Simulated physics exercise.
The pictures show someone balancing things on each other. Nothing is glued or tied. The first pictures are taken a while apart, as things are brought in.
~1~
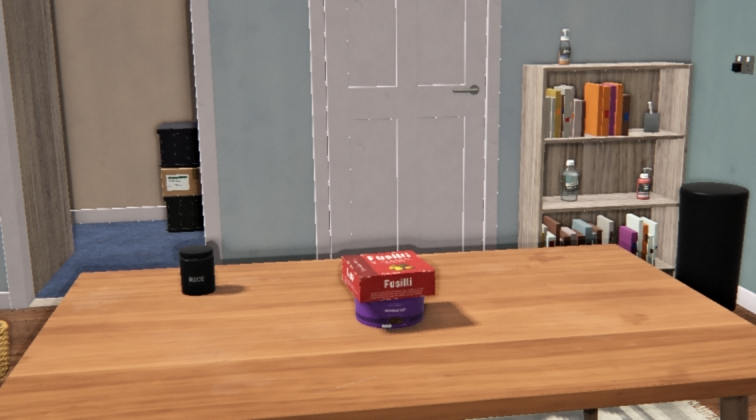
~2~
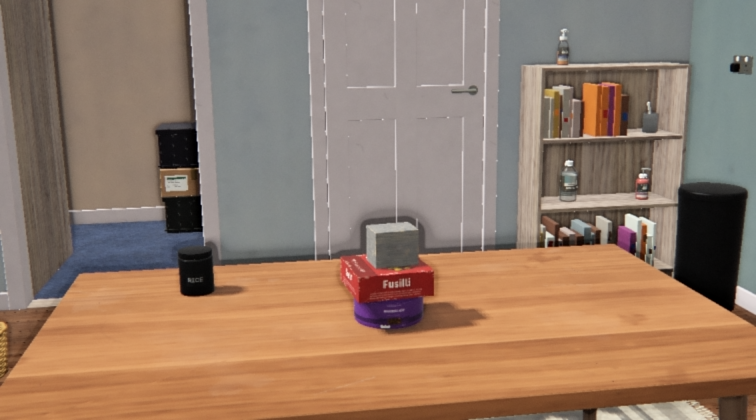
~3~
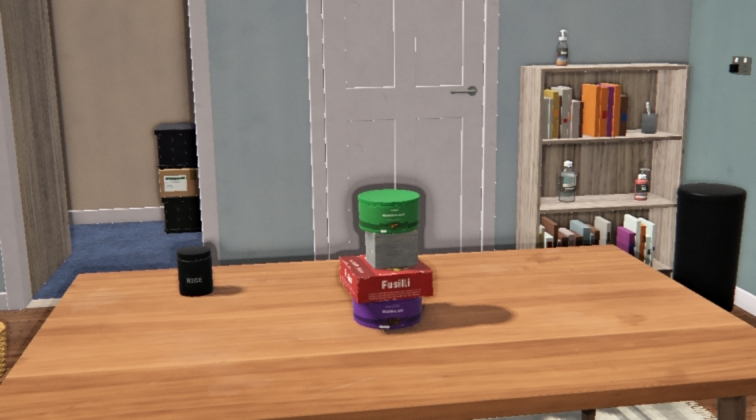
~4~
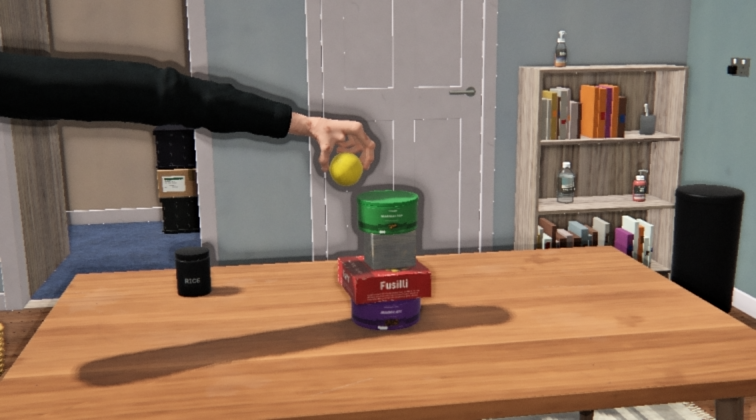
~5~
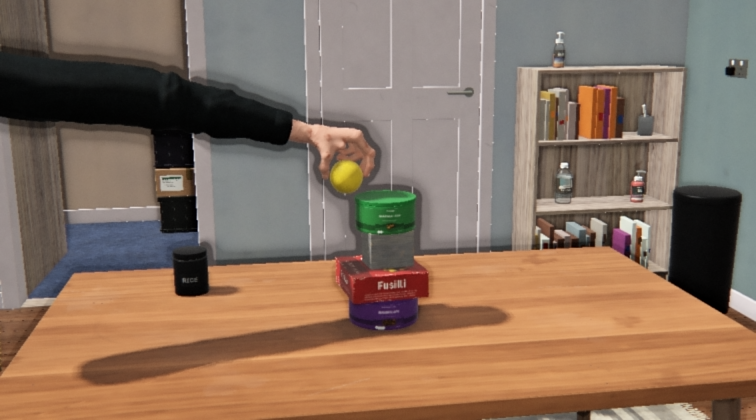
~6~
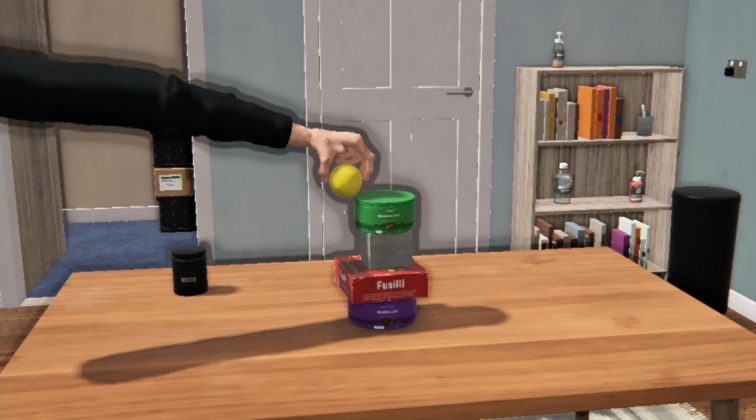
A grey block and then a green tub were added on top of a red packet and purple tub, and a hand from the left lowered a yellow lemon slightly beside the green tub.
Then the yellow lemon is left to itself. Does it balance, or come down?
Here the pile loses its balance.
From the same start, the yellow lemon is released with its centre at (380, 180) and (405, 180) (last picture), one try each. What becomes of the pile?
First try: It holds; second try: It keeps its balance.
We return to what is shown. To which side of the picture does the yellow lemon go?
It goes to the left.
Then, 0.30 s past the last view, yellow lemon now fallen.
Then, 0.50 s past the last view, things are still on the move.
Finally, fallen, yellow lemon; the other 5 still in place. Final places as the last picture's camera would see them, yellow lemon near (307, 309). The pile comes apart.
